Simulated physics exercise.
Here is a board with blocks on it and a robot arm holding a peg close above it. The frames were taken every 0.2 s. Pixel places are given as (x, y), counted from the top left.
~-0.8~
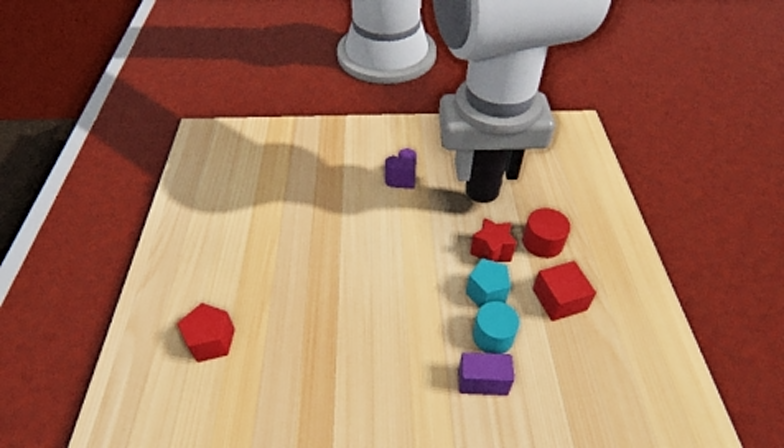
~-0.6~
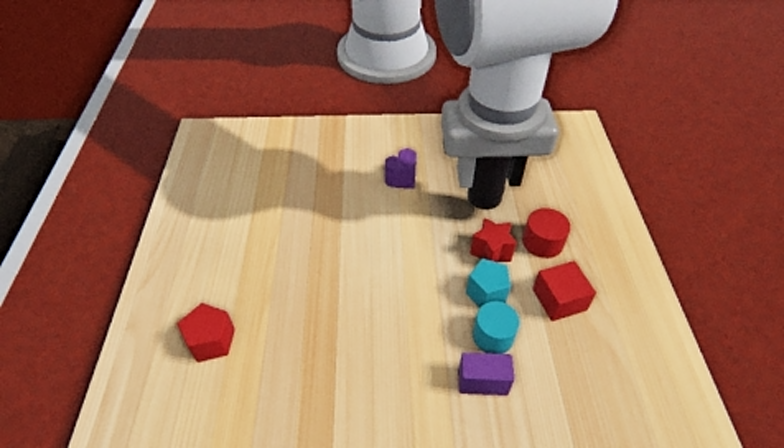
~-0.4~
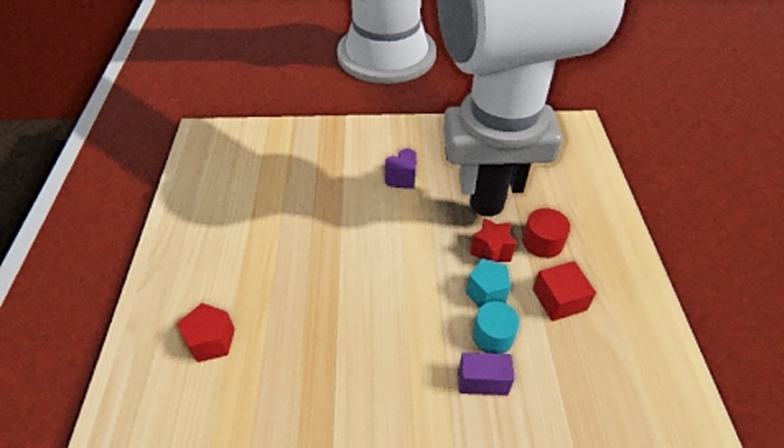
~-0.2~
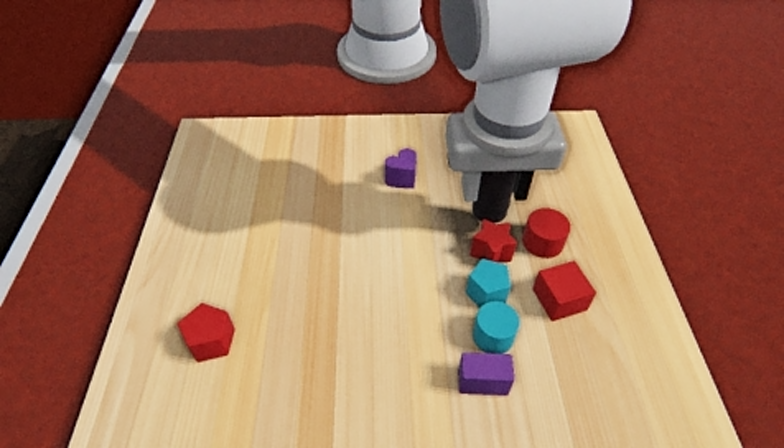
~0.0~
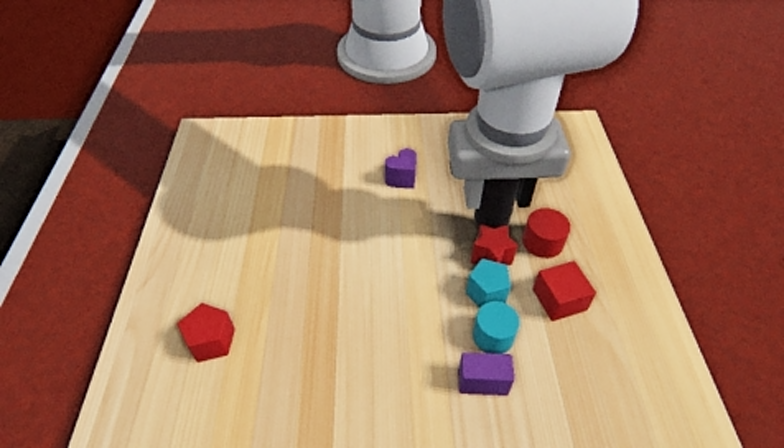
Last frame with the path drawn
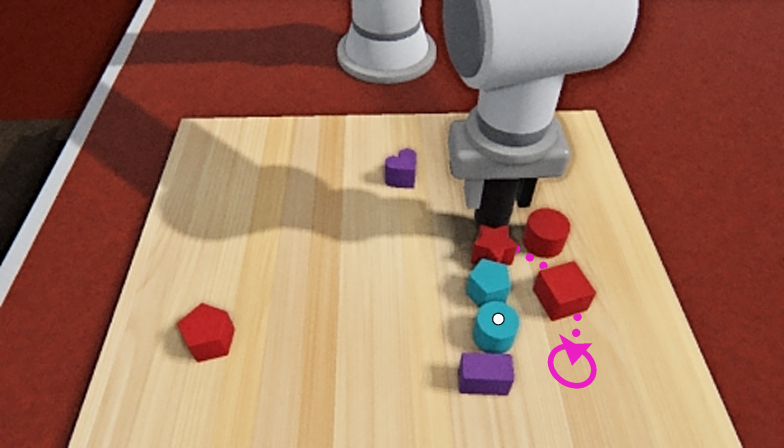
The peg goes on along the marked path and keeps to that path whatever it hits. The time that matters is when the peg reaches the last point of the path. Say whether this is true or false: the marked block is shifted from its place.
It is false.
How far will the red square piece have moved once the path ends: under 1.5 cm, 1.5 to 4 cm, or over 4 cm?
I reckon it covers more than 4 cm.
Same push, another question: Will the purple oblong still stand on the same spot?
Going by the path, yes.
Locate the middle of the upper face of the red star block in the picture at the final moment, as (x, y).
It should be at (513, 258) by then.
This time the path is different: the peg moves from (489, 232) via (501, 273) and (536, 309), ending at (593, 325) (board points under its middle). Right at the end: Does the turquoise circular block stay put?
I expect not.
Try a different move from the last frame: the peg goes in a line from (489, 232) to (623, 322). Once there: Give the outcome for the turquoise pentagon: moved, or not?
Answer: Moved.
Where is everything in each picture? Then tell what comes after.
The first frame shows peg tip (482, 192); block tops, purple oblong (488, 366); red star block (496, 233); turquoise circular block (498, 319); red circular block (549, 223); red square piece (567, 281).
The second frame shows peg (484, 198); blocks unchanged.
The third frame shows peg (487, 205); blocks unchanged.
The fourth frame shows peg (489, 211); blocks unchanged.
The fifth frame shows peg (492, 218); purple oblong (488, 366); red star block (496, 239); turquoise circular block (498, 319); red circular block (549, 223); red square piece (567, 281).
Path on the board, from (489, 232) by way of (539, 263) and (577, 308) to (572, 366); the dot is on the turquoise circular block.
The first path, step by step. One third of the way, peg (544, 250); red star block (513, 258), turned 50° clockwise; red circular block (577, 229).
Two thirds of the way, peg (583, 296); red star block (513, 258), turned 50° clockwise; red circular block (582, 230); red square piece (589, 328), turned 35° clockwise.
At the end, peg (579, 354); purple oblong in place; red star block (513, 258), turned 50° clockwise; turquoise circular block in place; red circular block (582, 230); red square piece (598, 393).
